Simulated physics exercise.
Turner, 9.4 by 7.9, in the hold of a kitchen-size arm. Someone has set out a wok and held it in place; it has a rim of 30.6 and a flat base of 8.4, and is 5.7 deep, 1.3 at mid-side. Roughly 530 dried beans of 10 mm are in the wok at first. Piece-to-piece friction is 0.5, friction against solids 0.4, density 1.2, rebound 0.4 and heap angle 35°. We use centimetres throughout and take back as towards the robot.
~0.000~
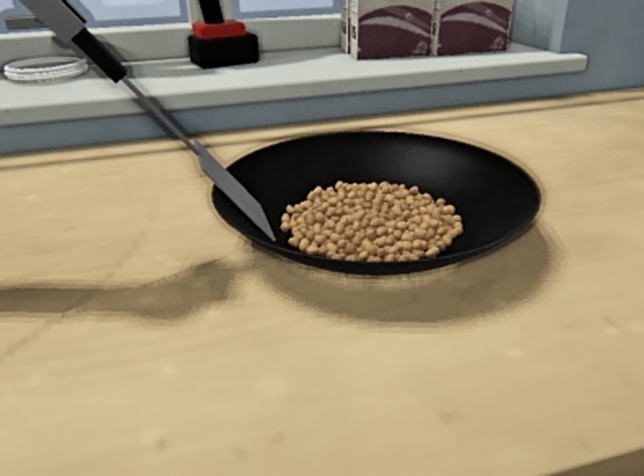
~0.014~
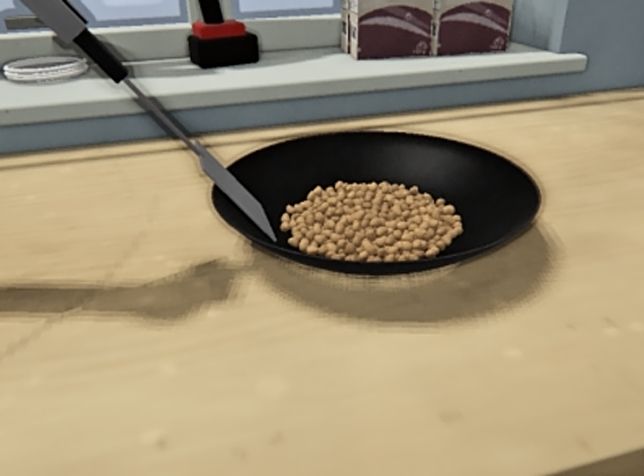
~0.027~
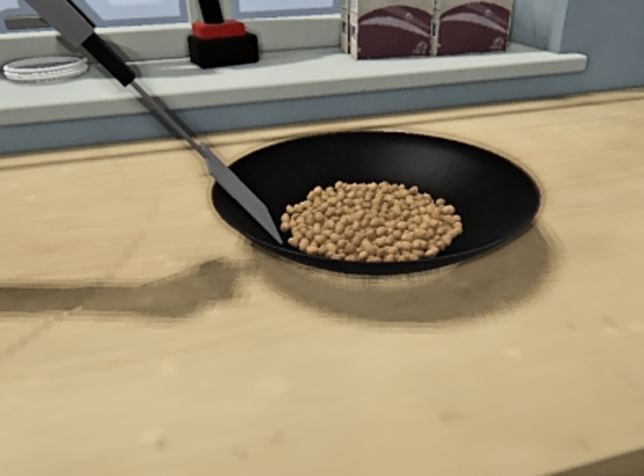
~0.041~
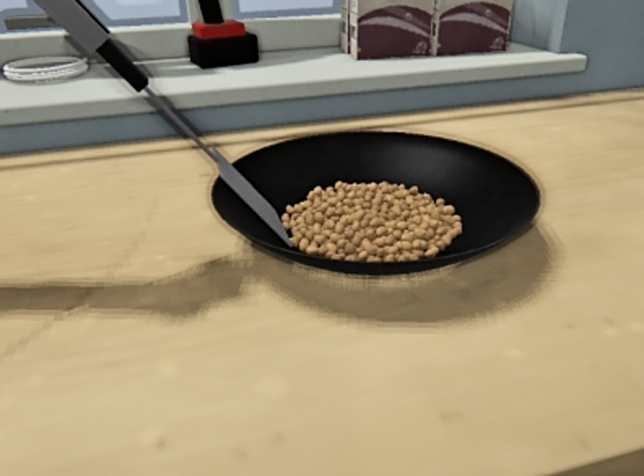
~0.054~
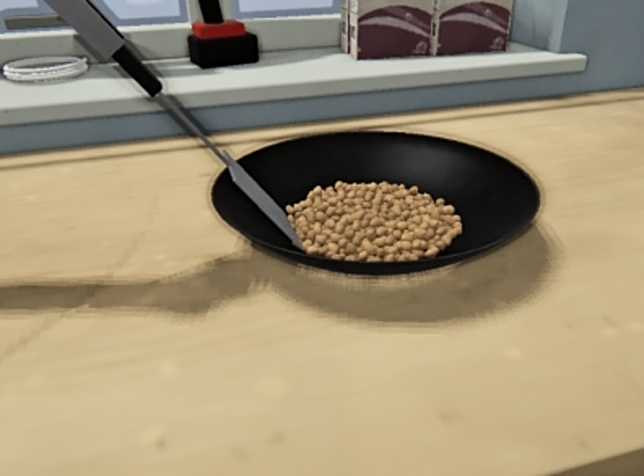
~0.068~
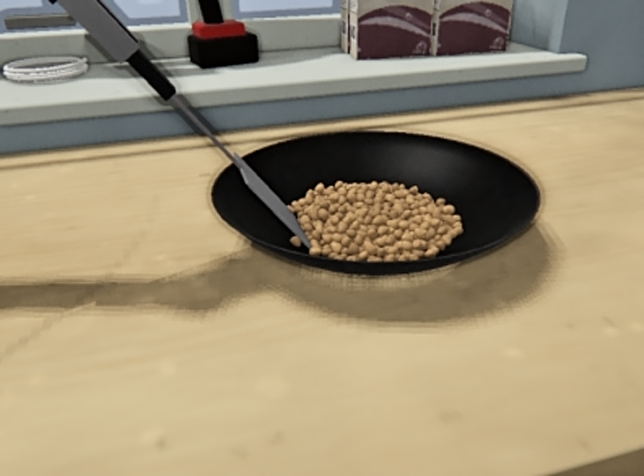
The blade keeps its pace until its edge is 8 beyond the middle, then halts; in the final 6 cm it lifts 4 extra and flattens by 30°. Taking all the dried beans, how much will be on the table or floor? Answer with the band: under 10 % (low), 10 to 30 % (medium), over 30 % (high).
Low, under 10 %.
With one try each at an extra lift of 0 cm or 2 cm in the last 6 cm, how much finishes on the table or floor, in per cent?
Roughly 5 per cent, then 0 per cent.
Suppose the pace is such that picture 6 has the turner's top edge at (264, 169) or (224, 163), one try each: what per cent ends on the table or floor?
I'd estimate some 15 and 0 in a hundred.
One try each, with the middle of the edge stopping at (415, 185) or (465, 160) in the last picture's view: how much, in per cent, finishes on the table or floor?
Around 0 per cent for the first try and 10 per cent for the second.
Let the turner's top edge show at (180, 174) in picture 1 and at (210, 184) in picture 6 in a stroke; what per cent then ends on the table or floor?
I'd put it at roughly 0 per cent.
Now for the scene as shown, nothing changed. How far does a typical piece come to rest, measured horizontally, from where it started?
About 6 centimetres.
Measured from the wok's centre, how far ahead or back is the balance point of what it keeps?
What stays is shifted forward by around 5.5 cm.
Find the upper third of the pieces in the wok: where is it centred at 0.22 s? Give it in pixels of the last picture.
Near pixel (449, 191).
After 0.14 s, sloping 54°, highest piece 7 above the table; 534 in the wok.
After 0.22 s, sloping 45°, highest piece 8 above the table; 533 in the wok, 1 on the blade or in flight.
After 0.45 s, sloping 24°, highest piece 6 above the table; 511 in the wok, 13 on the table or floor, 10 on the blade or in flight.
After 1.50 s, sloping 24°, highest piece 6 above the table; 511 in the wok, 23 on the table or floor.
In the end, 511 in the wok, 23 on the table or floor. That is 4 % on the table or floor.
